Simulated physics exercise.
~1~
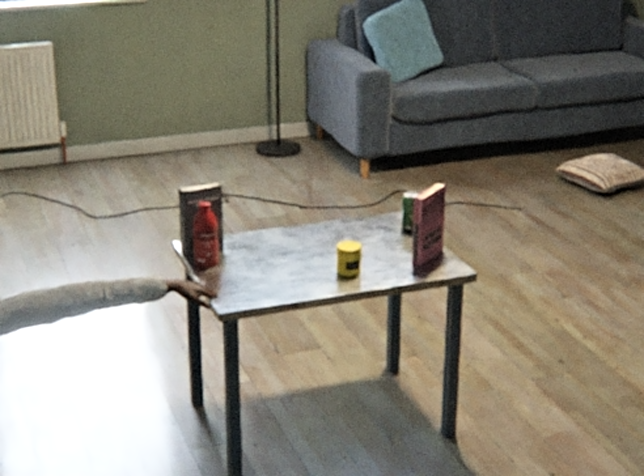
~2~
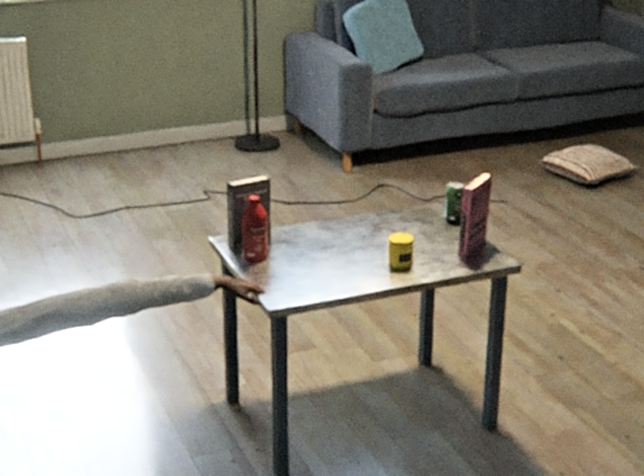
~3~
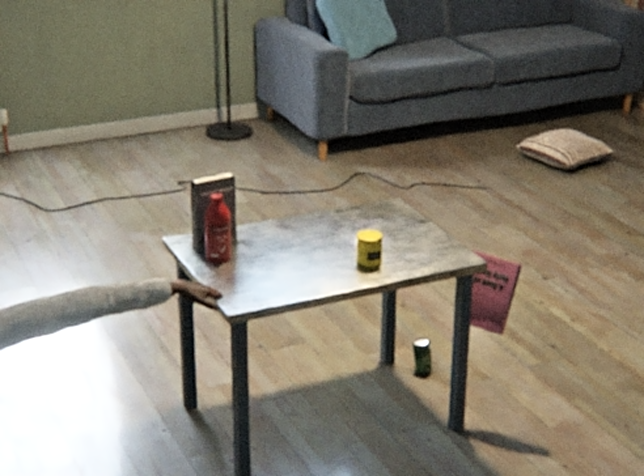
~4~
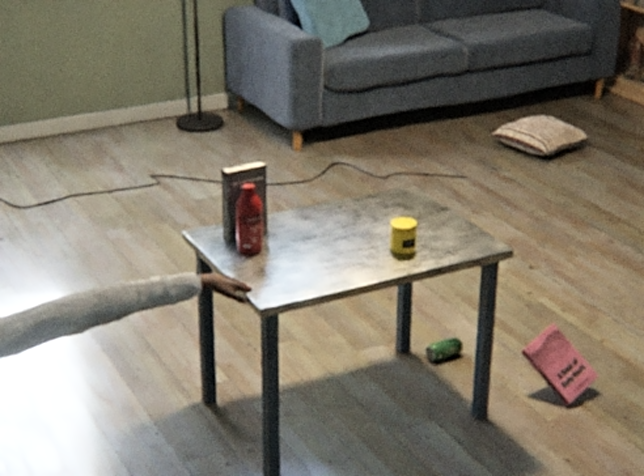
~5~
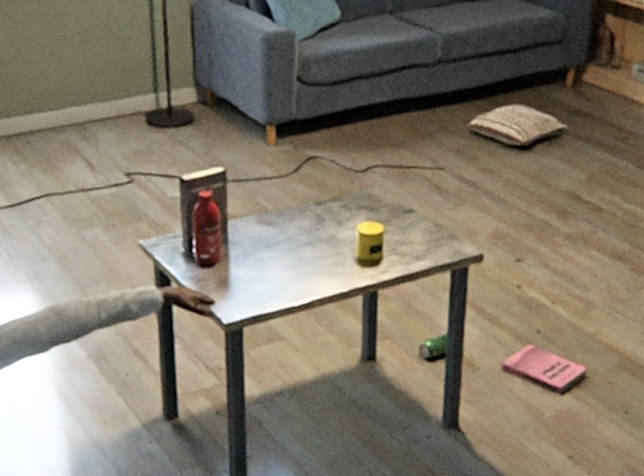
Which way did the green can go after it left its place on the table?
The green can went down, ending up on the floor beside the table.
